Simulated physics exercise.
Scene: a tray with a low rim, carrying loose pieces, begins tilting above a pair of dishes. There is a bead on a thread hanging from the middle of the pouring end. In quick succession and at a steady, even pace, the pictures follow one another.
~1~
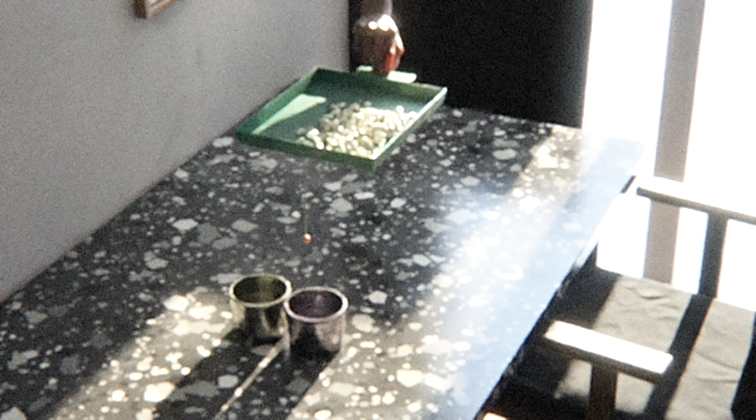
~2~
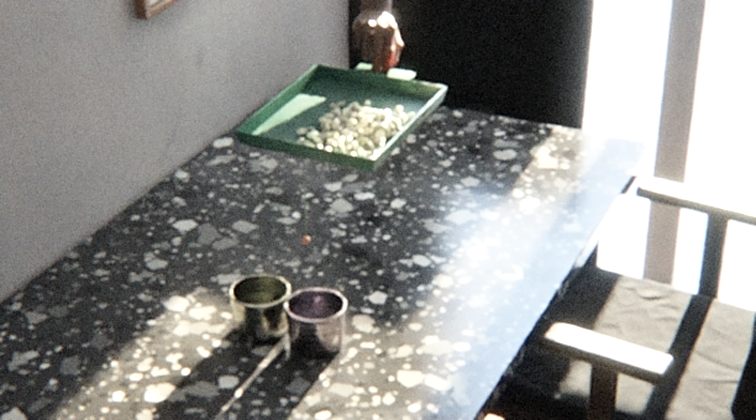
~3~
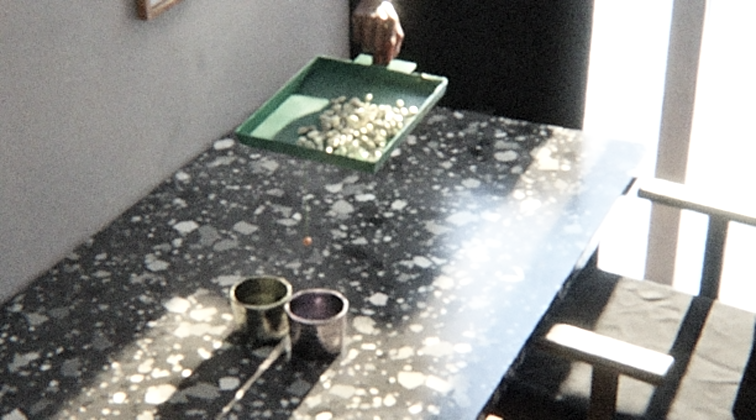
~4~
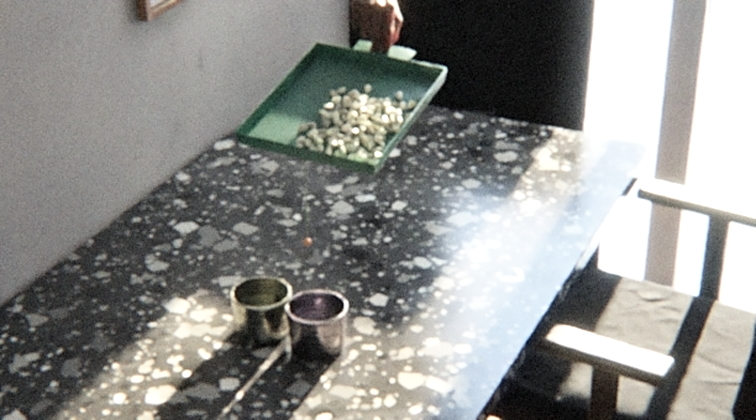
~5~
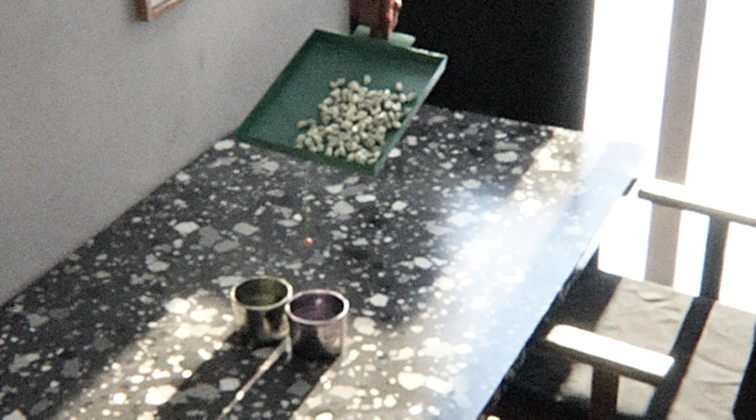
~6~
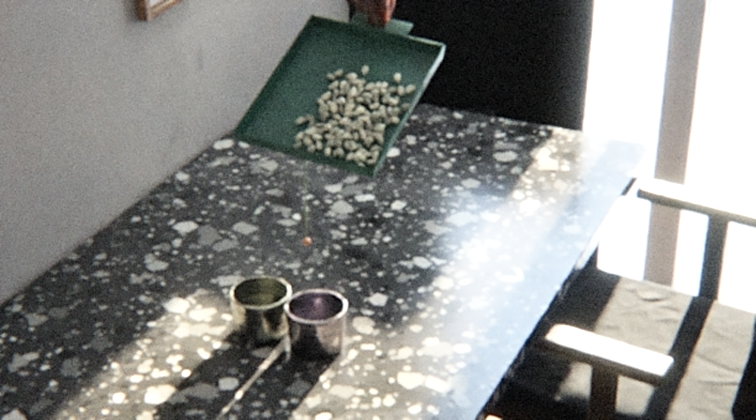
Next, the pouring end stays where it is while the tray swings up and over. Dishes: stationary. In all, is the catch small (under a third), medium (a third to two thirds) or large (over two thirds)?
Small.
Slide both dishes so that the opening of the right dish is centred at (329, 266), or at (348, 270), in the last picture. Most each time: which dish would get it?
The rightmost dish, then the rightmost dish.
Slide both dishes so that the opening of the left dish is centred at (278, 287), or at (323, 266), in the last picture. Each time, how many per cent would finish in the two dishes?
Close to 20 in a hundred first, close to 50 in a hundred second.
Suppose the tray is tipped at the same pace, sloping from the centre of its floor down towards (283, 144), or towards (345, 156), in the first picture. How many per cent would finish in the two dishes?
About 0 and 0 per cent.
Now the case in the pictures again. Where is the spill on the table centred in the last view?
Once everything settles, the pieces are centred near (329, 317).
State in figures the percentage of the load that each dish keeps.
For the left dish 0 per cent, for the right dish 0.
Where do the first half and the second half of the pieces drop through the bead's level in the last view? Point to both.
About (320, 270) to begin with, then about (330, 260).
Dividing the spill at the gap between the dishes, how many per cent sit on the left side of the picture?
Close to 20 in a hundred.
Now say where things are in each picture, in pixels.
The first frame shows corners of the pouring end at (239, 130) and (373, 157), level; middle of the load at (359, 136), white beans; left dish at (246, 320); right dish at (302, 334); bead on its thread at (306, 240).
The second frame shows corners of the pouring end at (239, 130) and (373, 158), level; middle of the load at (359, 135).
The third frame shows corners of the pouring end at (239, 131) and (373, 160), tipped barely, lowest at the right corner; middle of the load at (359, 134).
The fourth frame shows corners of the pouring end at (239, 131) and (373, 163), tipped a little, lowest at the right corner; middle of the load at (359, 131).
The fifth frame shows corners of the pouring end at (238, 131) and (373, 165), tipped clearly, lowest at the right corner; middle of the load at (359, 127).
The sixth frame shows corners of the pouring end at (237, 131) and (372, 167), tipped clearly, lowest at the right corner; middle of the load at (358, 123); left dish at (246, 322); right dish at (303, 337).
Soon, tray tipped steeply; nearly all on the tray; a stray few in the air.
A while on, tray tipped past a quarter turn; most on the tray; a stray few in the left dish; a small part outside both; about a quarter in the air.
Towards the end, tray tipped past a quarter turn; a stray few in the right dish; a stray few in the left dish; nearly all outside both.
Finally, tray tipped past a quarter turn; a stray few in the right dish; a stray few in the left dish; nearly all outside both.
